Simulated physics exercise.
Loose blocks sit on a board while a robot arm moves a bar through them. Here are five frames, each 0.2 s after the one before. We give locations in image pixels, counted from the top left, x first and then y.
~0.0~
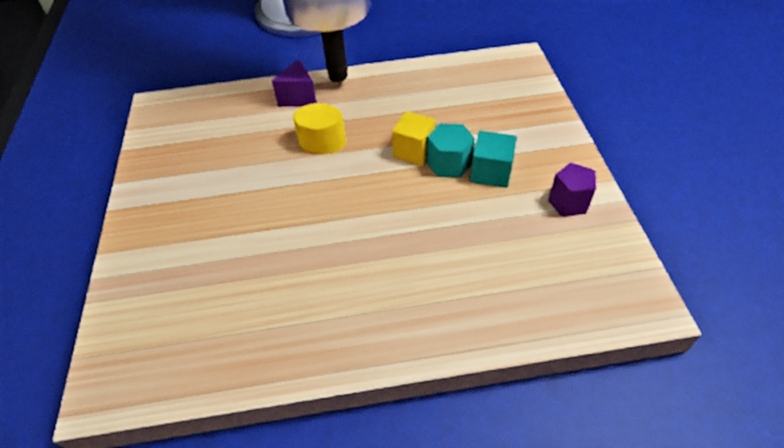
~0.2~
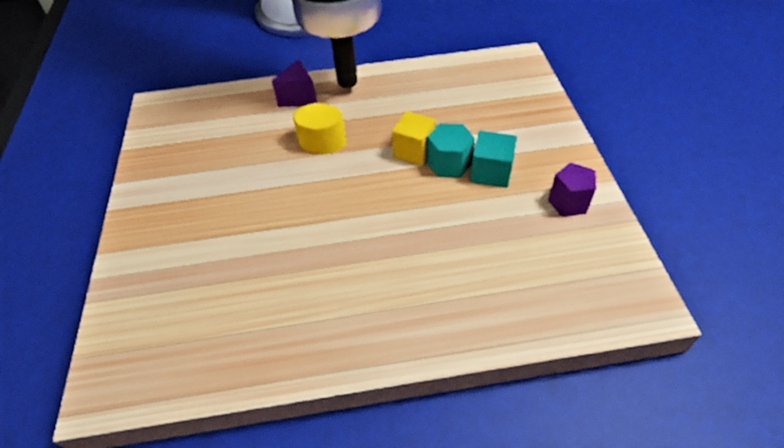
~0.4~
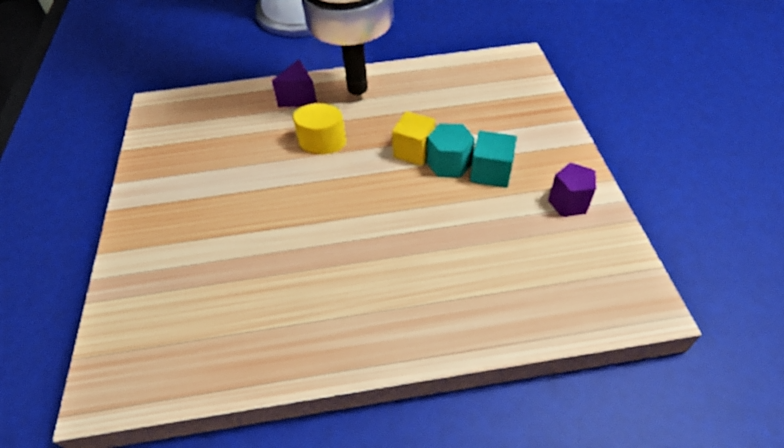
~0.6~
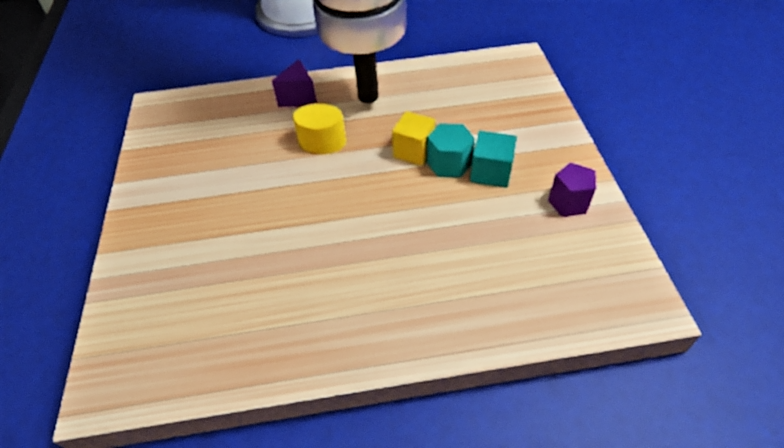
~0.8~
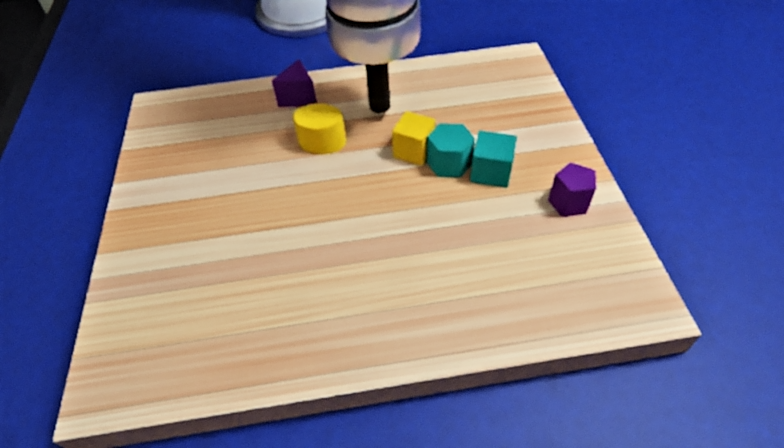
The clip opens on a wooden board with yellow, turquoise and purple blocks near its far side, and a robot arm's dark bar beside a purple block. The bar moves steadily right and toward the viewer, ending between the yellow round block and the yellow square piece, while every block stays still.
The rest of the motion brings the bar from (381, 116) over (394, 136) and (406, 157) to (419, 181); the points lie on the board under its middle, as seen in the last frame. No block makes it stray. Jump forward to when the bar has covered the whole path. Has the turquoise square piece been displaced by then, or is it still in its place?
The turquoise square piece will not stay where it is.
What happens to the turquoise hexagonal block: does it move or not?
At the end of the path, the turquoise hexagonal block has moved off its old spot.
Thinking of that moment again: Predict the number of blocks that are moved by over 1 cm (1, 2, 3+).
The number of blocks that move over 1 cm is three or more.
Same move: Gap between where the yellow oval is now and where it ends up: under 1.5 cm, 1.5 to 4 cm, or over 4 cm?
Band: Under 1.5 cm.
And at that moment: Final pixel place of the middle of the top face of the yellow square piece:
Close to (450, 161).
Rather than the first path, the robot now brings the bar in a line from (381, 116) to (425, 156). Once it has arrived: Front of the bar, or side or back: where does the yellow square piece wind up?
I think the bar keeps pushing the yellow square piece along right to the end.
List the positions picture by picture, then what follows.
The first frame shows tip of the bar (338, 77), middles of tops, yellow oval (317, 115), yellow square piece (414, 125), turquoise hexagonal block (451, 136), turquoise square piece (496, 145).
The second frame shows bar (348, 83), nothing pushed.
The third frame shows bar (358, 90), nothing pushed.
The fourth frame shows bar (369, 98), nothing pushed.
The fifth frame shows bar (380, 107), yellow oval (317, 115), yellow square piece (414, 125), turquoise hexagonal block (451, 136), turquoise square piece (496, 145).
What follows on the original path. One third of the way, bar (393, 128); nothing pushed yet.
Two thirds of the way, bar (406, 150); yellow square piece (432, 142); turquoise hexagonal block (471, 145), turned 20° anticlockwise; turquoise square piece (513, 148).
At the end, bar (418, 173); yellow oval unmoved; yellow square piece (450, 161), turned 25° anticlockwise; turquoise hexagonal block (489, 155), turned 35° anticlockwise; turquoise square piece (530, 150), turned 15° anticlockwise.
